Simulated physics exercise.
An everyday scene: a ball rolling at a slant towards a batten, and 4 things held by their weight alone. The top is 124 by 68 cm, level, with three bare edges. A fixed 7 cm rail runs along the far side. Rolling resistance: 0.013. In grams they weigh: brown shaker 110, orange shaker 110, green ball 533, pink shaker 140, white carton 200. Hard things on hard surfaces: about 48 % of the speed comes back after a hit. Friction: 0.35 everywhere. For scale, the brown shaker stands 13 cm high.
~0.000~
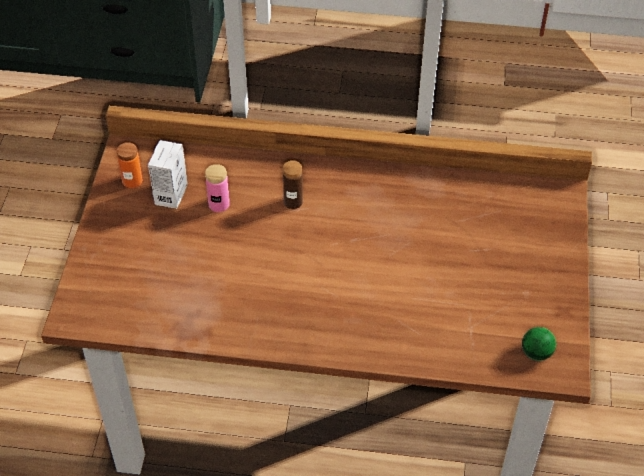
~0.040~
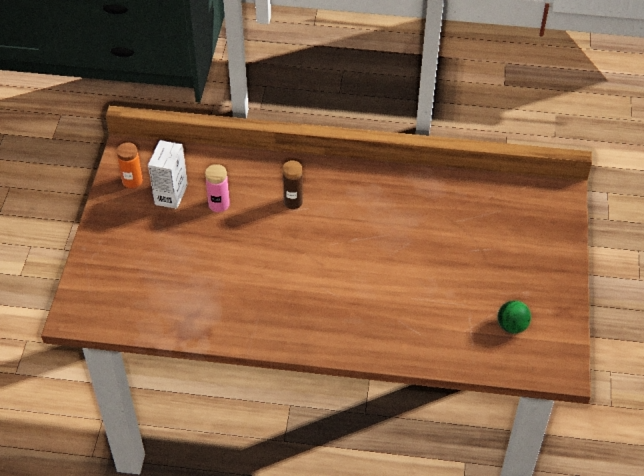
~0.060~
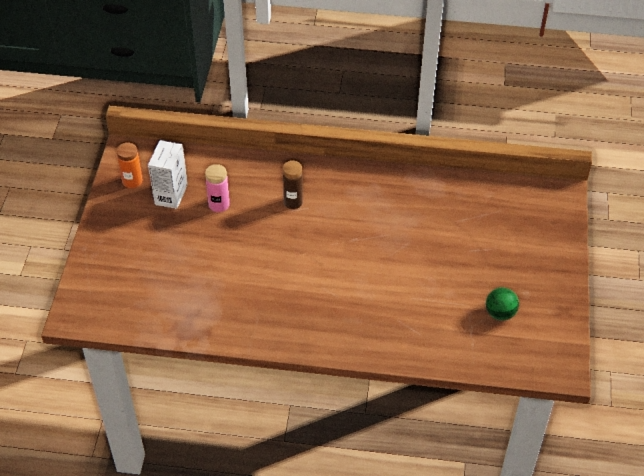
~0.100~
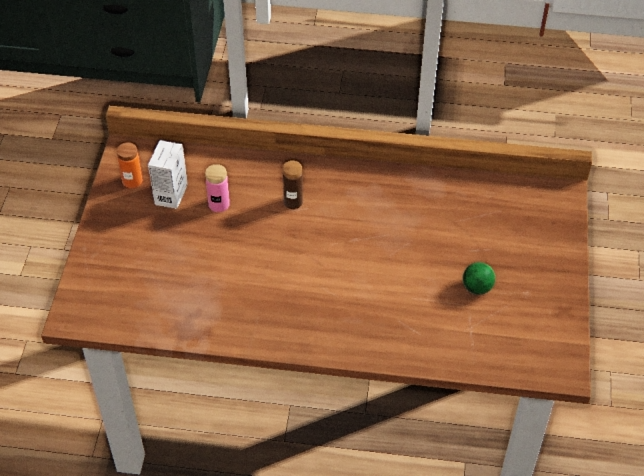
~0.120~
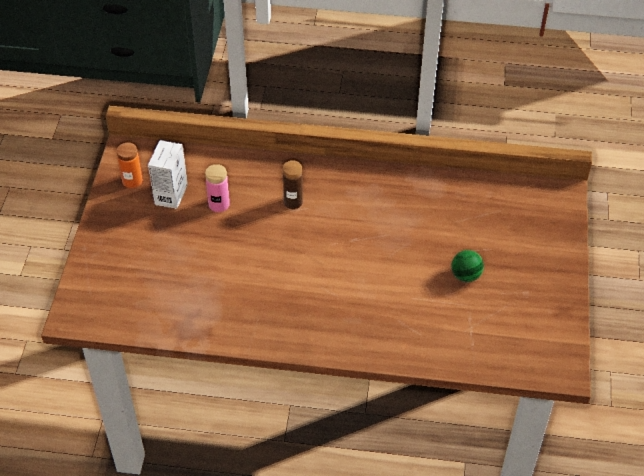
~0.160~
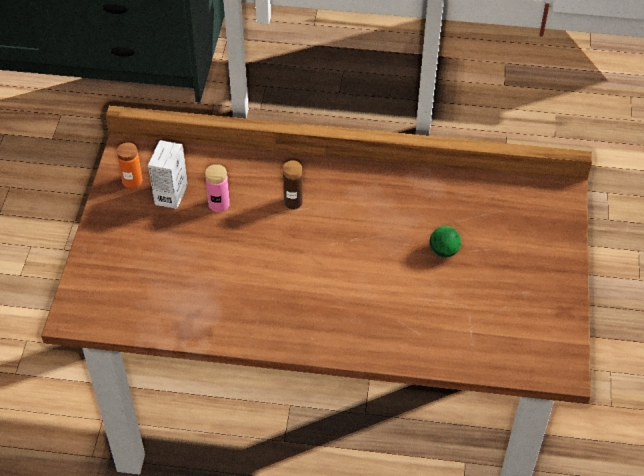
A green ball rolls diagonally up and left across a wooden table with small containers.
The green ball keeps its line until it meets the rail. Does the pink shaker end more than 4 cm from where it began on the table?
The pink shaker ends elsewhere.
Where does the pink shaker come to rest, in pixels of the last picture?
Around (136, 223).
Around 0.36 s, green ball near (345, 168).
Around 0.66 s, green ball near (230, 185); pink shaker at 7° to upright near (205, 191); brown shaker on its side.
Around 0.76 s, green ball near (203, 185); pink shaker at 30° to upright near (180, 200); brown shaker on its side.
Around 0.96 s, green ball near (170, 185); pink shaker on its side near (147, 224); brown shaker on its side; white carton shifted 7 cm.
Finally (1.8 s), on their side or leaning hard on the table, brown shaker and pink shaker; not toppled but over 4 cm from the start, white carton; orange shaker still in place (within 4 cm). Final places as that camera would see them, pink shaker near (136, 223).
